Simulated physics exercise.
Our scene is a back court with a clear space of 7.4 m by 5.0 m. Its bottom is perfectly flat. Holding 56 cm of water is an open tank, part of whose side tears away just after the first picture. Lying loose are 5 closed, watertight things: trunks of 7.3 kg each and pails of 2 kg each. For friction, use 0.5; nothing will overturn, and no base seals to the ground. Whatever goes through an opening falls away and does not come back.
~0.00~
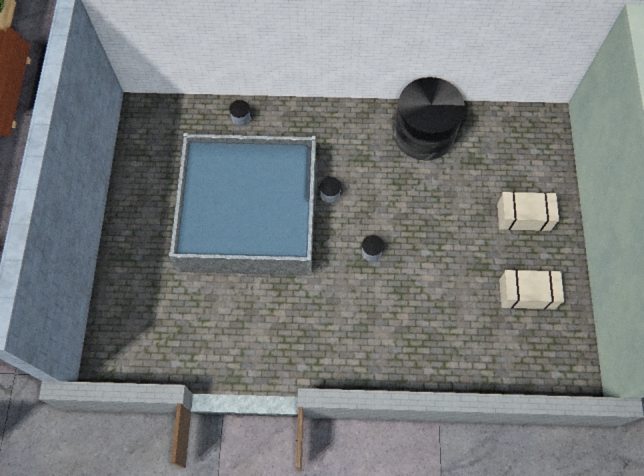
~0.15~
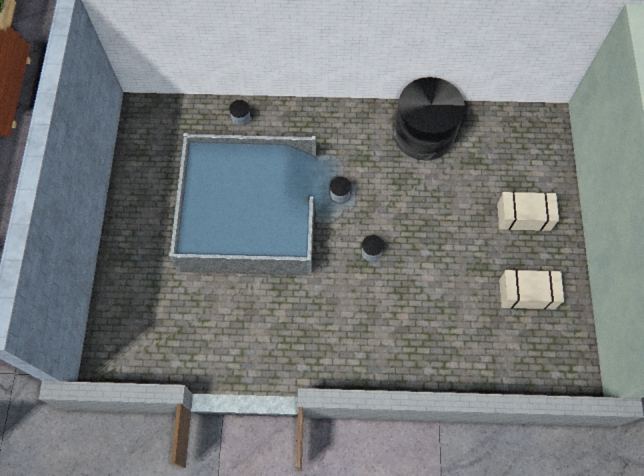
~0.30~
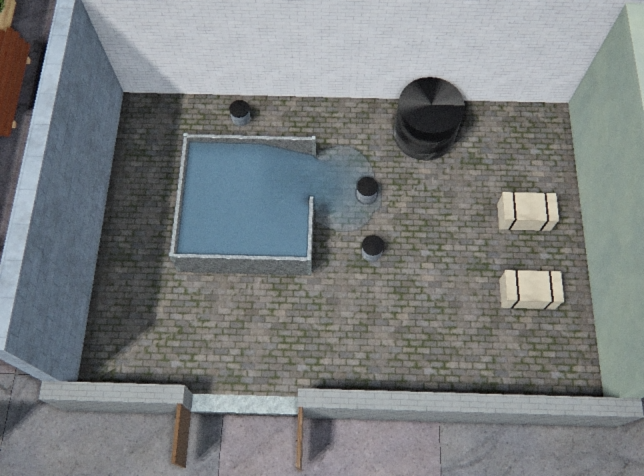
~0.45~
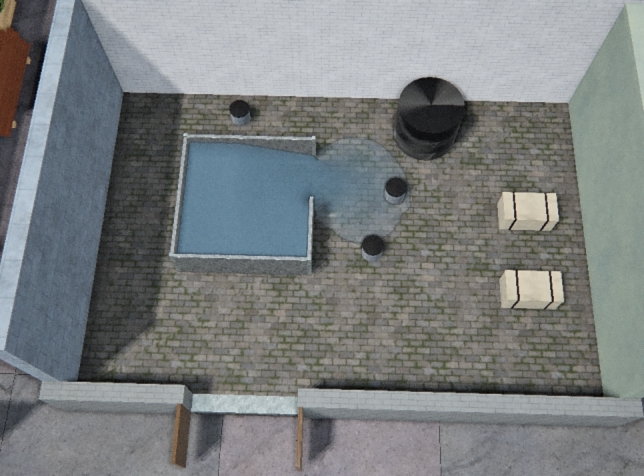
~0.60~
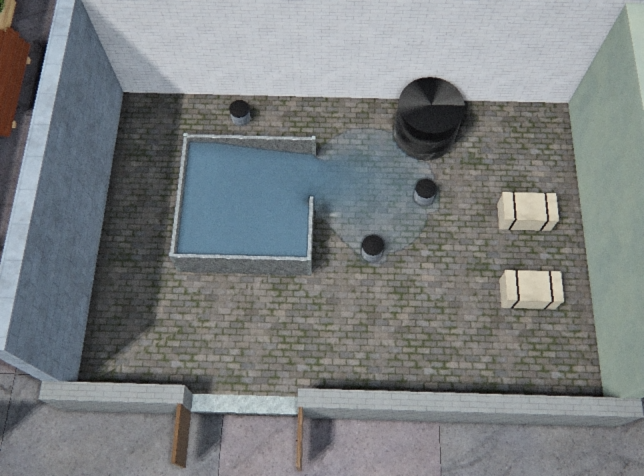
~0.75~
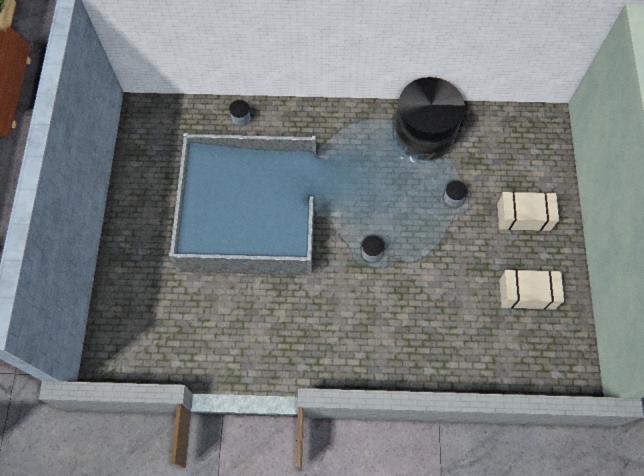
Water pours through a gap in the tank's right side, pushing one dark pail rightward.
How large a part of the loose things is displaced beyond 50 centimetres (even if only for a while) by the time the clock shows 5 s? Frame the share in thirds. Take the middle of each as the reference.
I expect the share moved that far will be two thirds or over.
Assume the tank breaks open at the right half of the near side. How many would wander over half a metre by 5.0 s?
You'd get 1 in that case.
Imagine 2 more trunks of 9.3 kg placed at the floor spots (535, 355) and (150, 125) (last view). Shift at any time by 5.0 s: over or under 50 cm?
Result in order: Exceeded; not exceeded.
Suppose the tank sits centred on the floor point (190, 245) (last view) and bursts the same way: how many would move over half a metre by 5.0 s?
So the tally would be 5.
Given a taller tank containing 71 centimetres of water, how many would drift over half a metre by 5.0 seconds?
4.
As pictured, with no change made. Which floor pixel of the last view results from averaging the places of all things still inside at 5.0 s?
The centre is close to (393, 237).
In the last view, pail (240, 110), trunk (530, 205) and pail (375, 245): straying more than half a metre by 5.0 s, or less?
Beyond the mark, beyond the mark, within the mark.
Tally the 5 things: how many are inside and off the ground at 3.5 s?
At that moment it comes to 3.
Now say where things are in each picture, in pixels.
In the first frame, a pail at (331, 186) rests on the ground; a pail at (373, 245) rests on the ground; water covers 3.6 m2; 0 of 5 have shifted.
In the second frame, a pail at (341, 186), on the bottom, 15 cm from its start; a pail at (373, 245) rests on the ground; water covers 4.0 m2; 1 of 5 have shifted.
In the third frame, a pail at (368, 186) rests on the ground, 56 cm from its start; a pail at (373, 245) rests on the ground; 4.7 m2 under water; 1 of 5 have shifted.
In the fourth frame, a pail at (396, 187), on the bottom, 100 cm from its start; a pail at (373, 245), on the bottom; 5.6 m2 under water; 1 of 5 have shifted.
In the fifth frame, a pail at (426, 188), on the bottom, 146 cm from its start; a pail at (373, 245), on the bottom; water covers 6.5 m2; 1 of 5 have shifted.
In the sixth frame, a pail at (457, 190) rests on the ground, 193 cm from its start; a pail at (373, 245) rests on the ground; water covers 7.4 m2; 1 of 5 have shifted.
After 1.1 s 1 of 5 are over 50 cm from their spots; 0 afloat.
After 2.2 s 2 of 5 are over 50 cm from their spots; 2 afloat.
After 3.5 s 4 of 5 are over 50 cm from their spots; 3 afloat.
After 5.0 s 4 of 5 are over 50 cm from their spots, and 4 have been at some point; 4 afloat.
